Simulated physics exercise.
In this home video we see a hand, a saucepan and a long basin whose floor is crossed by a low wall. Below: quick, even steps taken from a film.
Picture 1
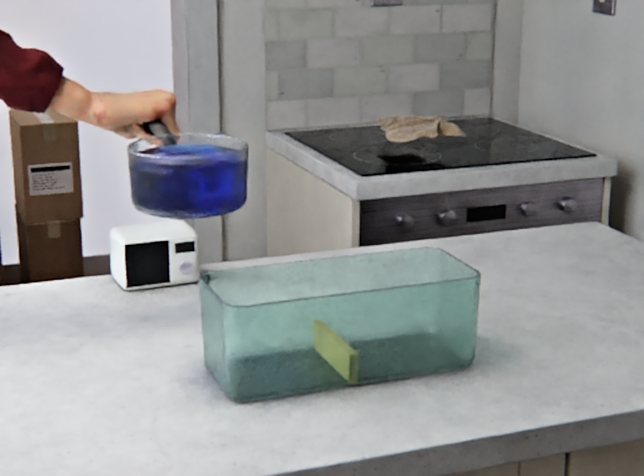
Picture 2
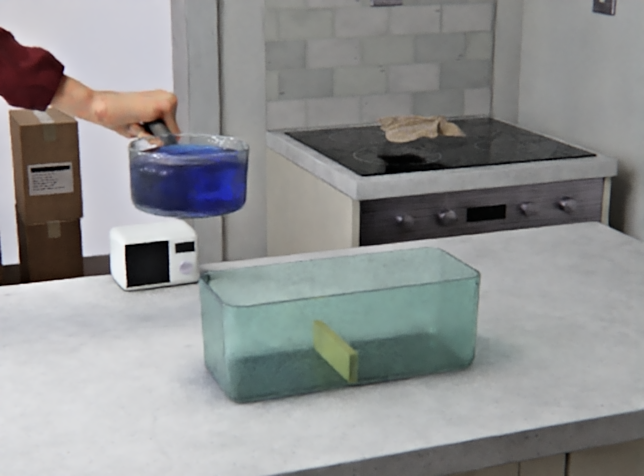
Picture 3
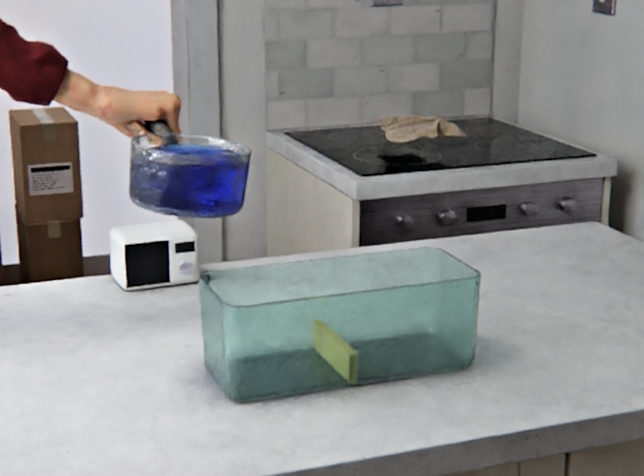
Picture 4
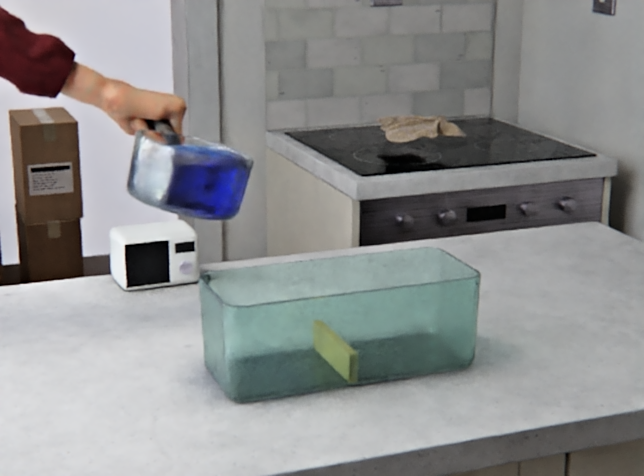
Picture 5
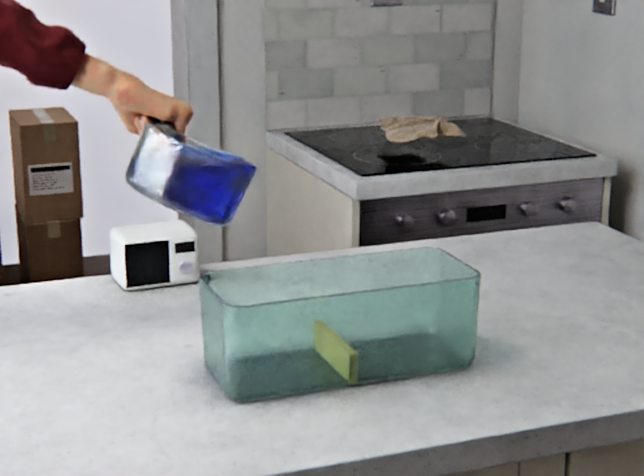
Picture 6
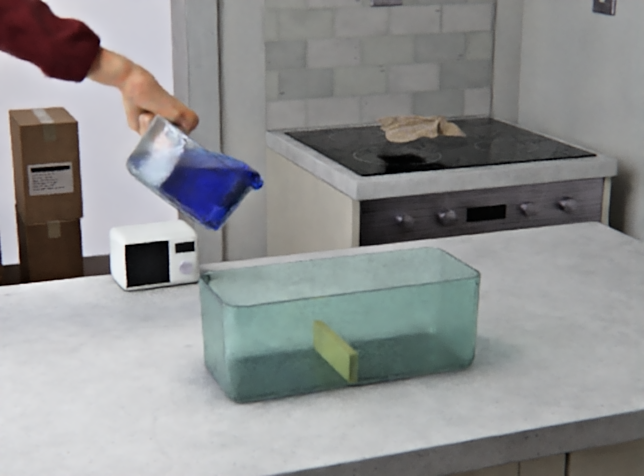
On a kitchen counter, a hand tilts a saucepan of blue liquid rightward above a long basin.
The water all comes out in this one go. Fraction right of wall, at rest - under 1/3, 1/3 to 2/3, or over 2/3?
Under 1/3.
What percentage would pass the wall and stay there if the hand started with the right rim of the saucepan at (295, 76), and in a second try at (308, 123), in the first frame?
It comes to 55 % the first time and 60 % the second.
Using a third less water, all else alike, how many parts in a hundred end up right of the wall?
Some 15 parts in a hundred.
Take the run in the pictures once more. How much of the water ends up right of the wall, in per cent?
25 % or thereabouts.
A moment on, the saucepan is tipped right over and 14 per cent is still to pour, 44 is left of the wall and 0 right of it.
Next, the saucepan is tipped right over and 1 per cent is still to pour, 72 is left of the wall and 5 right of it.
Then the saucepan is tipped right over and 0 per cent is still to pour, 68 is left of the wall and 24 right of it.
Later the saucepan is tipped right over and 0 per cent is still to pour, 68 is left of the wall and 25 right of it.
In the end 68 per cent lies left of the wall, 25 right of it and 7 outside.
